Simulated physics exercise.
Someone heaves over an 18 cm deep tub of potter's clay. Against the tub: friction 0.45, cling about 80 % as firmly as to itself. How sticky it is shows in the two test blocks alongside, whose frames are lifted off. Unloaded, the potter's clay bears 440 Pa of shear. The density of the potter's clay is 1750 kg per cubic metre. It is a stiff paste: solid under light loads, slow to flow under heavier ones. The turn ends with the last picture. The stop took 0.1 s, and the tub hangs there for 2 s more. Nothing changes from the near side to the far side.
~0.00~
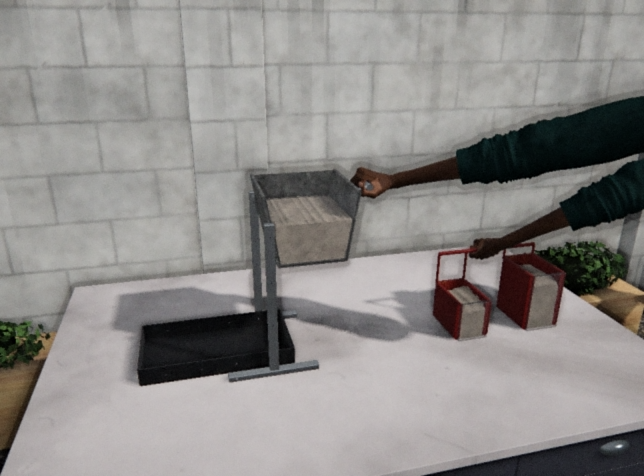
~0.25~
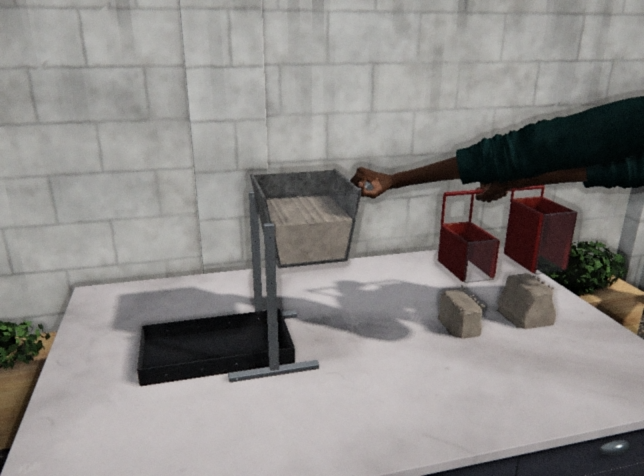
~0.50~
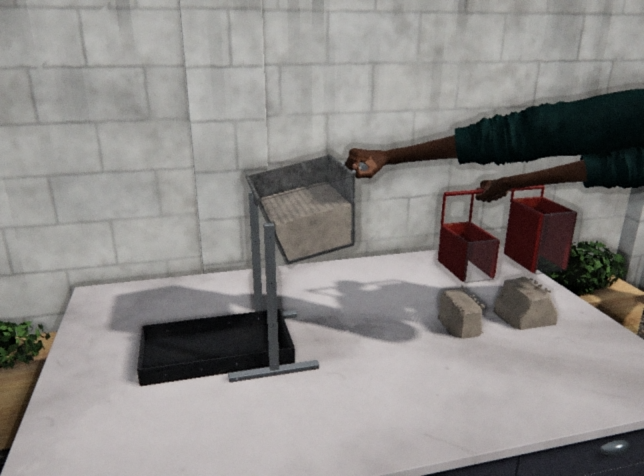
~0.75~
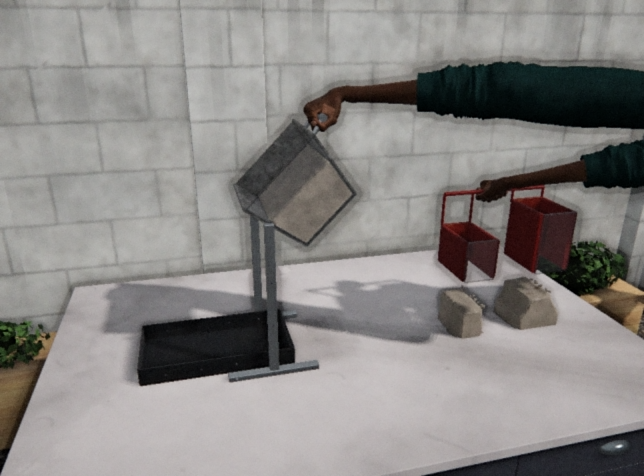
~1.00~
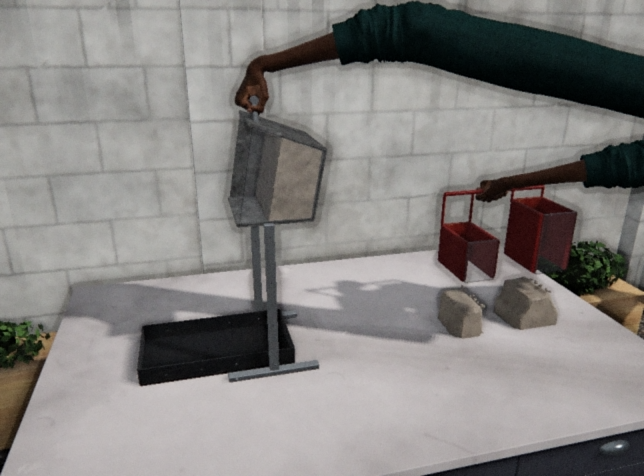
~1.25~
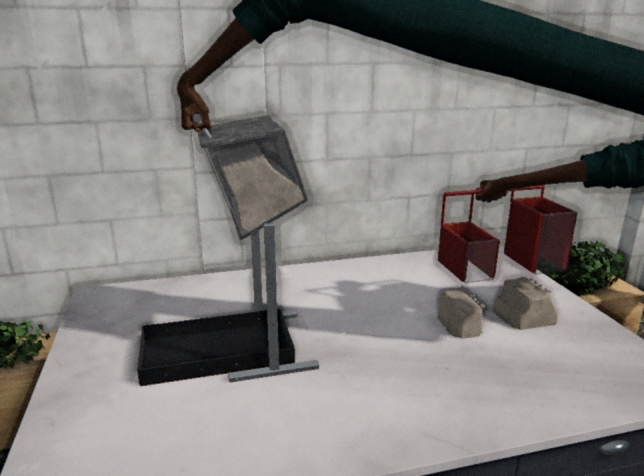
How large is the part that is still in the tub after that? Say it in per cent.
Expect roughly 8 %.
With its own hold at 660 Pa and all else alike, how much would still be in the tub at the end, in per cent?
It would be near 8 %.
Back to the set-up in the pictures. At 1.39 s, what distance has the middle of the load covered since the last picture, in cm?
Some 9 cm.
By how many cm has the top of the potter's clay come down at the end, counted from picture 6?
Some 9 cm.
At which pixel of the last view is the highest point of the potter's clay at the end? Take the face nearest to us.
At about (292, 195).
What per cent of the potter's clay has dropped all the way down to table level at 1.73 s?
Near 70 %.
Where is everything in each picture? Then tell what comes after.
In the first frame, handle-side rim at (358, 192), tilt 0 degrees; top of the potter's clay at (302, 223); blocks stand 9.7 cm, 15 cm (left to right).
In the second frame, handle-side rim at (358, 192), tilt 0 degrees; top of the potter's clay at (302, 223); blocks stand 9.6 cm, 12 cm (left to right).
In the third frame, handle-side rim at (351, 175), tilt 11 degrees; top of the potter's clay at (346, 205); blocks stand 9.5 cm, 11 cm (left to right).
In the fourth frame, handle-side rim at (312, 137), tilt 45 degrees; top of the potter's clay at (326, 164); blocks stand 9.5 cm, 11 cm (left to right).
In the fifth frame, handle-side rim at (251, 128), tilt 80 degrees; top of the potter's clay at (285, 140); blocks stand 9.5 cm, 11 cm (left to right).
In the sixth frame, handle-side rim at (203, 148), tilt 108 degrees; top of the potter's clay at (266, 159); blocks stand 9.5 cm, 11 cm (left to right).
After 1.39 s, the tub is at 108 degrees and holds 53 %.
After 1.56 s, the tub is at 108 degrees and holds 29 %.
After 1.73 s, the tub is at 108 degrees and holds 19 %.
After 1.90 s, the tub is at 108 degrees and holds 8 %.
After 3.25 s, at the end, the tub is at 108 degrees and holds 8 %.
